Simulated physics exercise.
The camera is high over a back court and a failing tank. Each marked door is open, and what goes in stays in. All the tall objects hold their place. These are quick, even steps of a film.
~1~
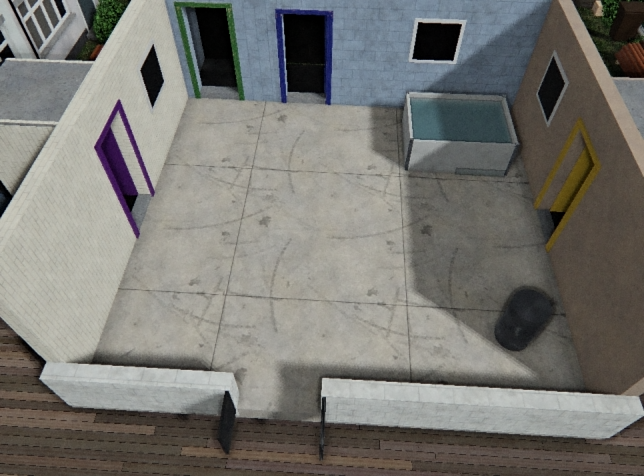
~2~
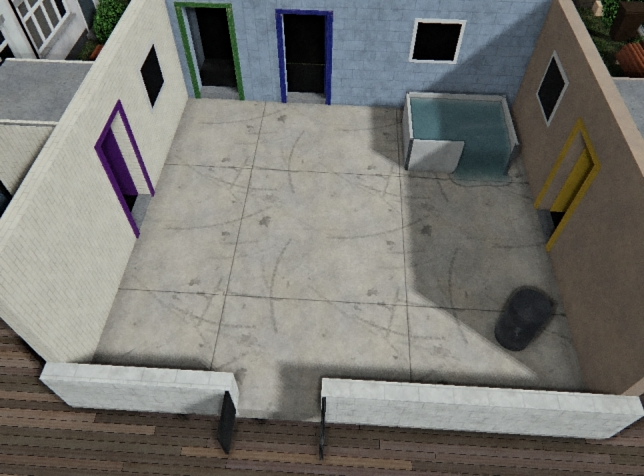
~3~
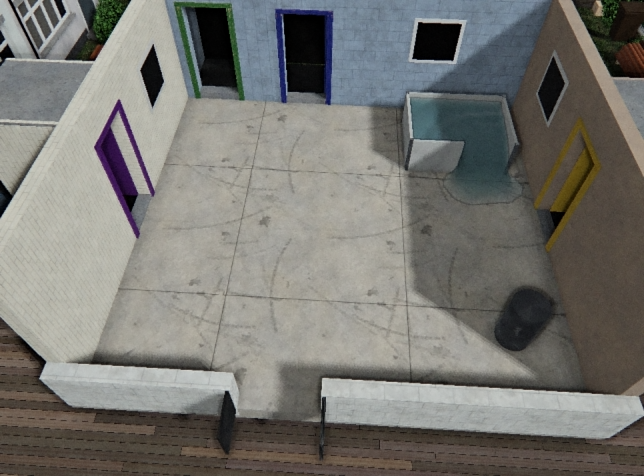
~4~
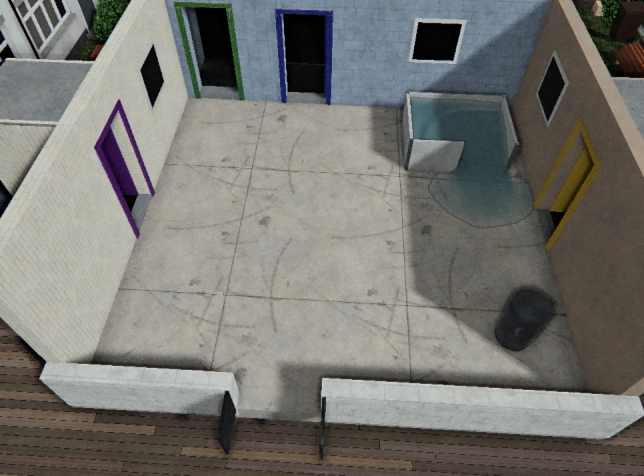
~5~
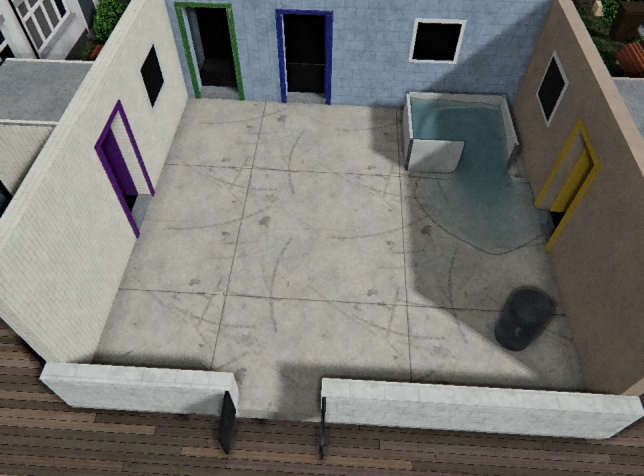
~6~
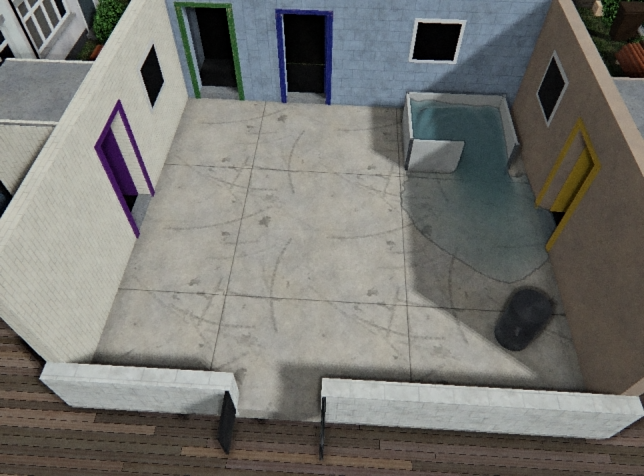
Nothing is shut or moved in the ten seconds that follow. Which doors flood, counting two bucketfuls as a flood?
In the end: The green door admits no more than that; the yellow door lets in a lot; the blue door admits no more than that; the purple door admits no more than that.
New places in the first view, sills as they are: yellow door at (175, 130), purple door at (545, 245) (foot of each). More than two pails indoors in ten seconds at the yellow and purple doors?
My reading: Yellow door holds; purple door takes more.
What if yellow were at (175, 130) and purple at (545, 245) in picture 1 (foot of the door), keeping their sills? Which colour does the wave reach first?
The purple one.
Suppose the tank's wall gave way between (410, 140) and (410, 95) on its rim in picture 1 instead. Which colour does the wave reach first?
I say the door marked blue.
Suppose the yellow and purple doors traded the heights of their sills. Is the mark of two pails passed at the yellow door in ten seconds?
My reading: Yellow takes more.
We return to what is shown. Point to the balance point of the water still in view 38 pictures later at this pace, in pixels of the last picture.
I would point to (401, 264).
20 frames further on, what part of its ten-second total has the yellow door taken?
Some 70 per cent.
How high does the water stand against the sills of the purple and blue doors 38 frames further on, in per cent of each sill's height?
Near 20 and 0 in a hundred.
A moment on, water covers 20 % of the floor; the green door not reached, the yellow door over two buckets in, the blue door not reached, the purple door not reached.
Next, water covers 30 % of the floor; the green door not reached, the yellow door far over two buckets in, the blue door not reached, the purple door not reached.
Then, water covers 35 % of the floor; the green door not reached, the yellow door far over two buckets in, the blue door not reached, the purple door not reached.
Later, water covers 60 % of the floor; the green door not reached, the yellow door far over two buckets in, the blue door not reached, the purple door not reached.
In the end, water covers 90 % of the floor; the green door wet at the sill, nothing in, the yellow door far over two buckets in, the blue door not reached, the purple door wet at the sill, nothing in.
